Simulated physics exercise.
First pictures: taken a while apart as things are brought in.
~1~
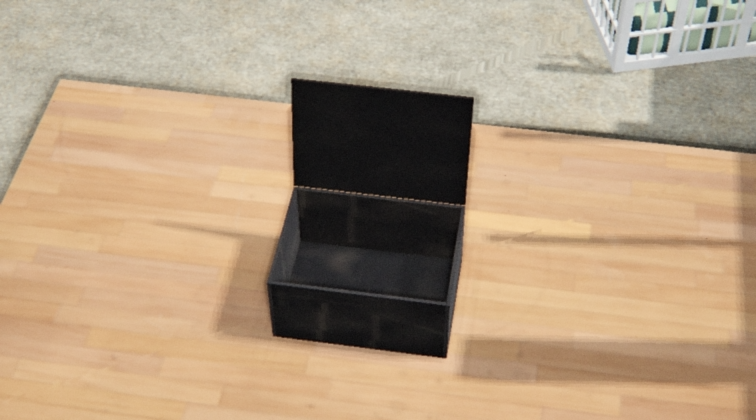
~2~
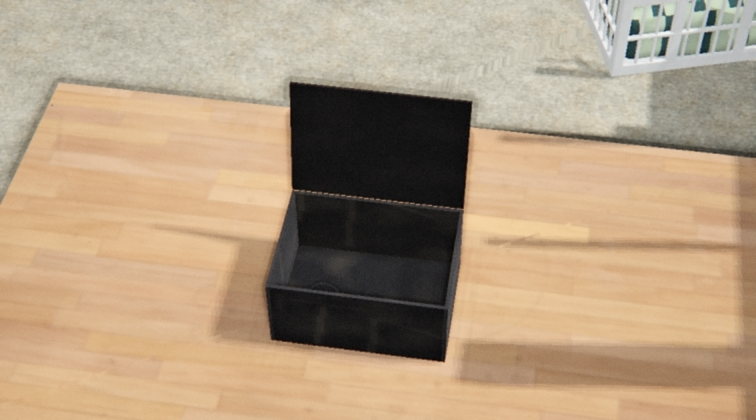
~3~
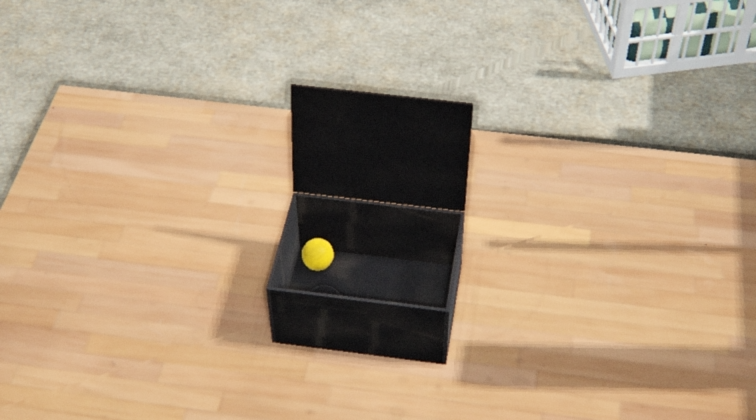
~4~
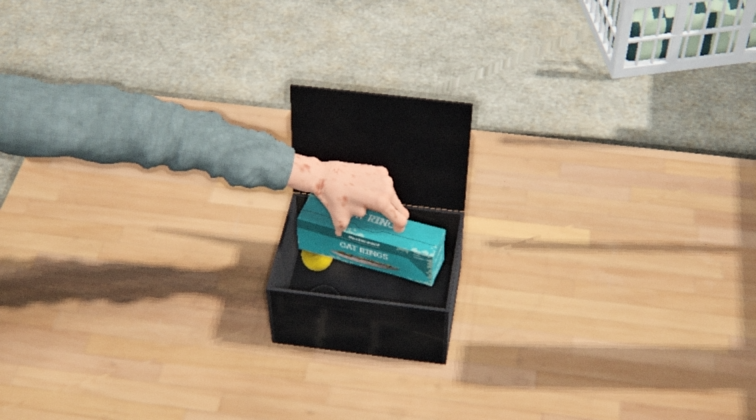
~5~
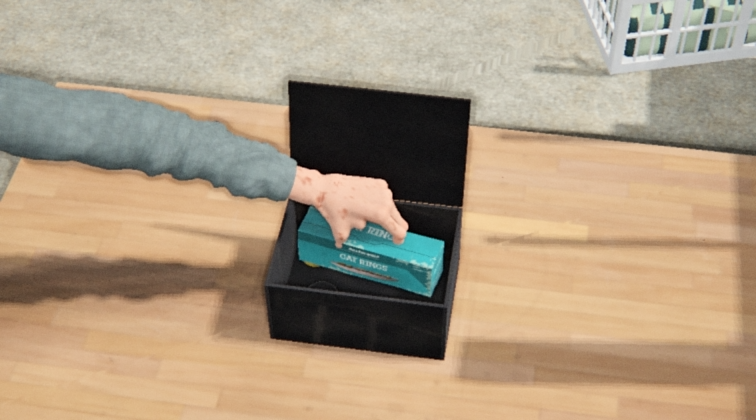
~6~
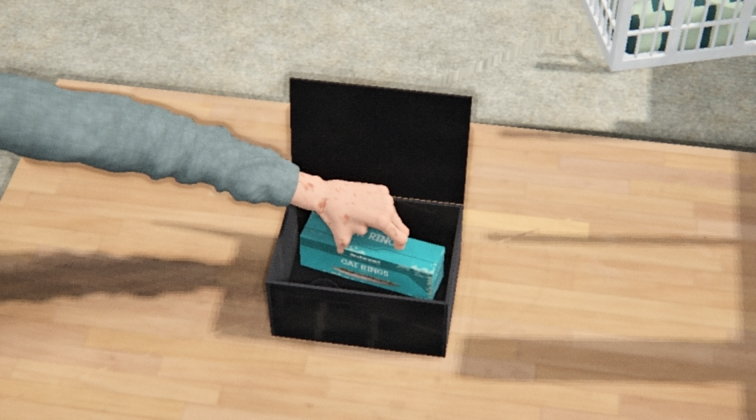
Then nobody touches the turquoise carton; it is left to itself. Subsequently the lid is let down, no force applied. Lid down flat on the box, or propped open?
Down flat.
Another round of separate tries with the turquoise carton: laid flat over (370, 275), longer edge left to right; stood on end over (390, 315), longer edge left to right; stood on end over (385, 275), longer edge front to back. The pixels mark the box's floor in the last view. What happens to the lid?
First - shut down; second - not shut; third - not shut.
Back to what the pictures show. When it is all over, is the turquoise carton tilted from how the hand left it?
Result: The turquoise carton remains as it was set.
Then, 0.40 s past the last view, turquoise carton rocked 6° from its first pose near (356, 278); black ball displaced a little.
Then, 1.50 s past the last view, lid 66° above the rim; turquoise carton displaced a little near (356, 281); black ball displaced about its own width.
Then, 2.10 s past the last view, lid 21° above the rim; turquoise carton displaced a little near (356, 281); black ball displaced about its own width.
Finally, lid shut; moved from the start, turquoise carton; the other 2 still in place. Final places as the last picture's camera would see them, turquoise carton near (356, 281).
